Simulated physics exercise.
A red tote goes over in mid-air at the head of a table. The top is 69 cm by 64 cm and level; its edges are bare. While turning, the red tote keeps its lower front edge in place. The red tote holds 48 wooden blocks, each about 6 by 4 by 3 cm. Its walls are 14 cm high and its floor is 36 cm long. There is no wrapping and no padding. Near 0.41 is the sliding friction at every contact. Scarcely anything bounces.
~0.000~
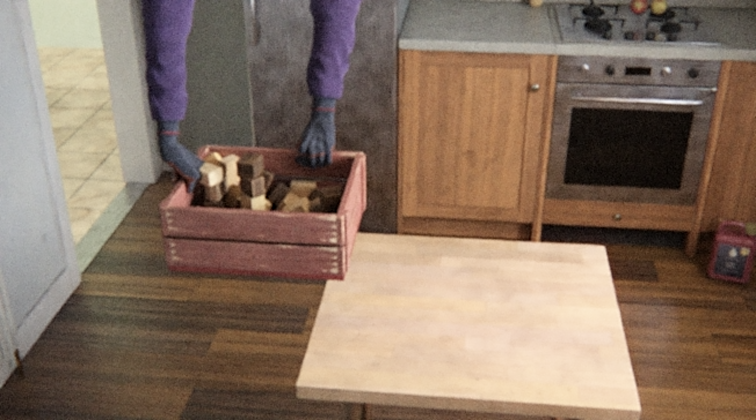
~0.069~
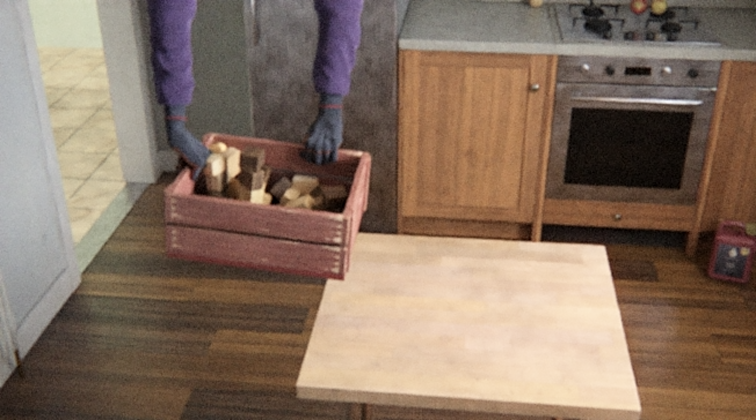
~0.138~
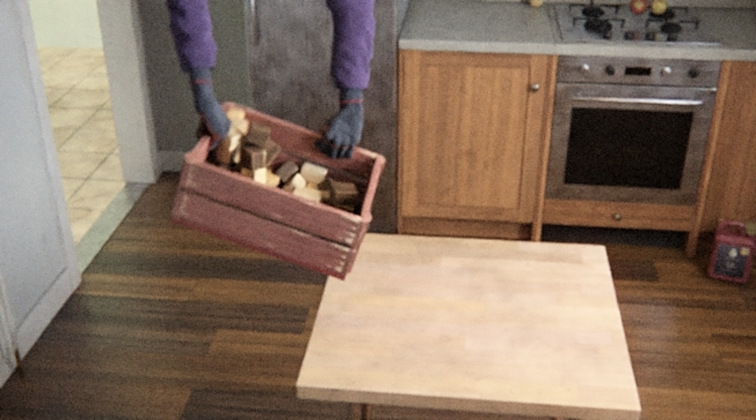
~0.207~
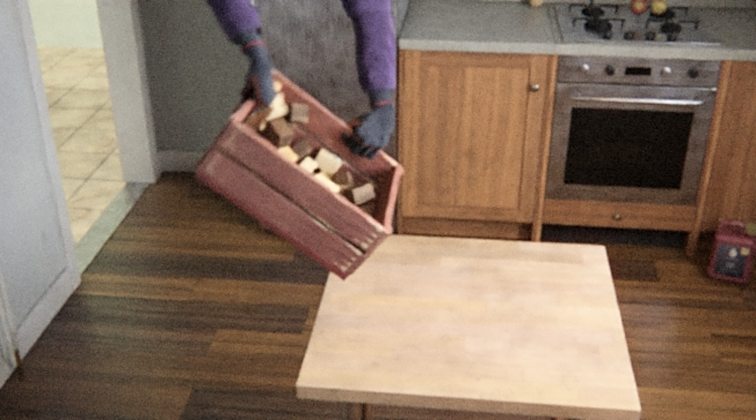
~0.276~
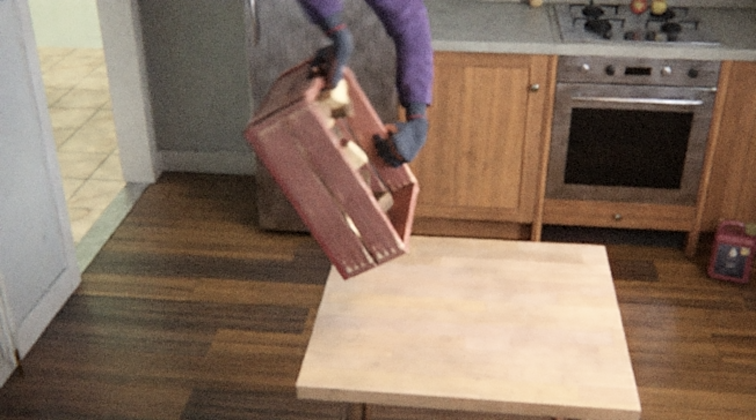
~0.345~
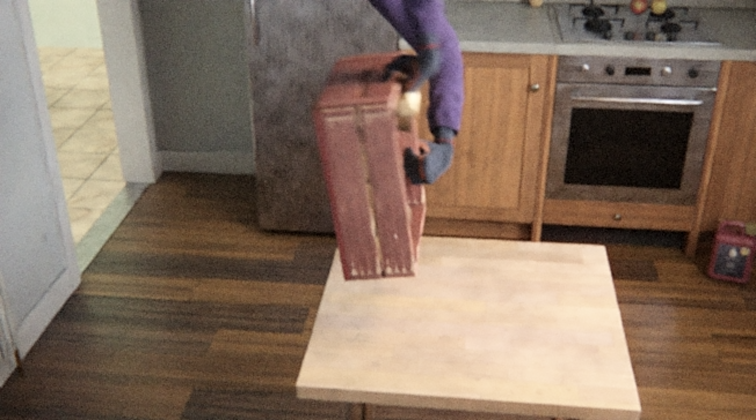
At the start, two gloved hands in purple sleeves hold an open red container of wooden blocks level beside a bare table in a kitchen. The hands tilt it slightly, then steadily raise its left end, turning it clockwise until it is nearly upright at the table's corner, blocks still inside.
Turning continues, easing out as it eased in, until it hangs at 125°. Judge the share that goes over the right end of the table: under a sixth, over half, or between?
Over the table's right end you will find between one sixth and half of them.
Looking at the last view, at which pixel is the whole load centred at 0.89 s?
Somewhere around pixel (575, 311) in the last view.
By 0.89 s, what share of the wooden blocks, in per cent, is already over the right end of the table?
Estimate for then: Some 30 percent.
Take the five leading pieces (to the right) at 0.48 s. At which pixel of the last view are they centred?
The five leading pieces sit around (525, 167).
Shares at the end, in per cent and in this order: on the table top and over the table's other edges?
I'd put it at about 60 percent, then about 0 percent.
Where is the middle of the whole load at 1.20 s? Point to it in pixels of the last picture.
About (575, 311).
After 0.48 s, tilt 117°; 39 still in the red tote, 1 on the table top and 8 in the air.
After 0.65 s, tilt 125°; 5 still in the red tote, 39 on the table top and 4 over the right end of the table.
After 0.89 s, tilt 125°; 33 on the table top and 15 over the right end of the table.
Outcome (at 1.20 s), 30 on the table top and 18 over the right end of the table. Asked share, 18 of 48, 38 per cent.
